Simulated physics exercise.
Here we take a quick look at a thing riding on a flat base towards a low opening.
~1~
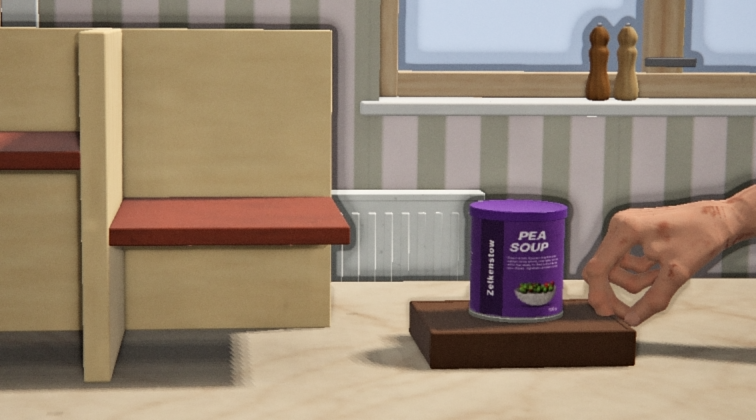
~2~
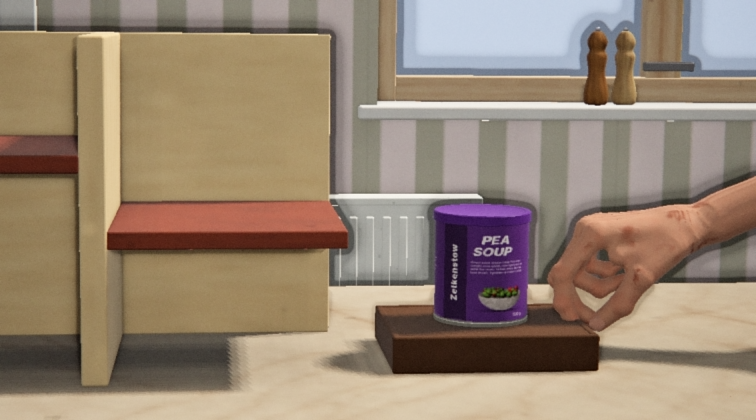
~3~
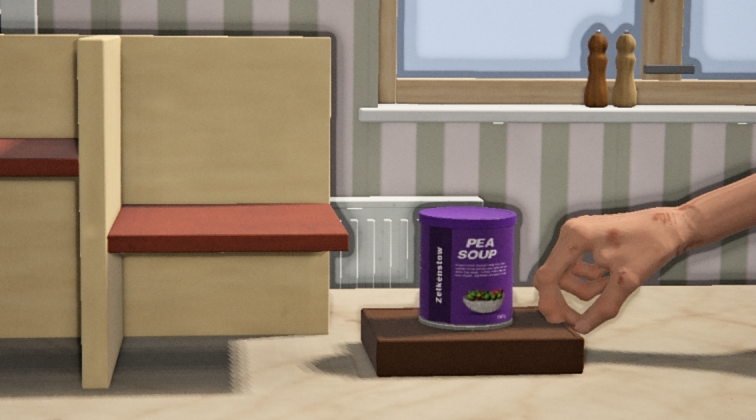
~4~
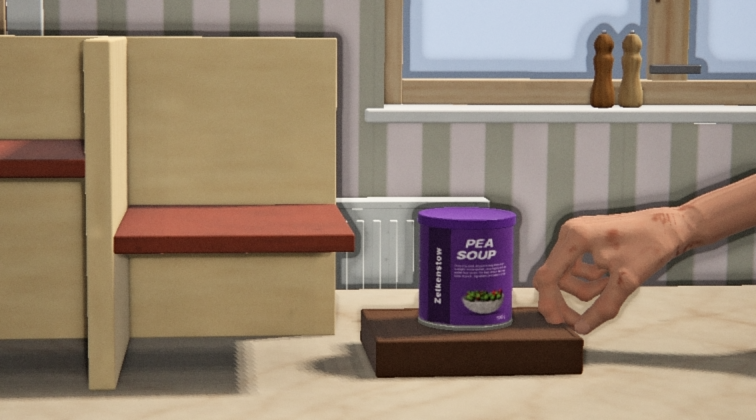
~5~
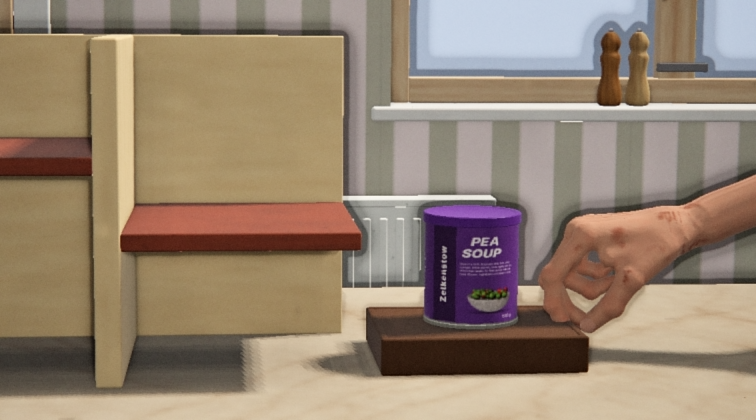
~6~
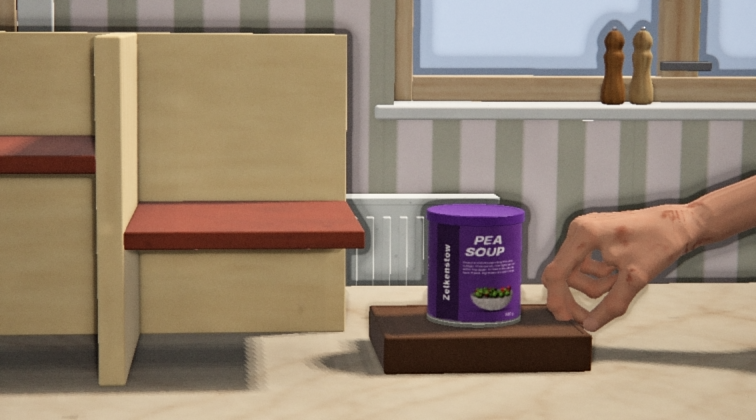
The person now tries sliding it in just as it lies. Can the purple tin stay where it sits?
It sits too high.
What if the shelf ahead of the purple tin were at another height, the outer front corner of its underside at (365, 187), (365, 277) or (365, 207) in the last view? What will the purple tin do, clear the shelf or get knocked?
Lab note - outcomes in order: No contact / contact / no contact.
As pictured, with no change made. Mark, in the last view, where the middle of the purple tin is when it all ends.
Around (412, 249).
Then, 0.80 s on from there, purple tin riding along near (402, 263).
Then, 1.08 s on from there, purple tin turned 22° from its first pose near (400, 251).
Then, 1.22 s on from there, purple tin turned 41° from its first pose near (405, 248).
In the end, the purple tin is knocked back, near (412, 249).
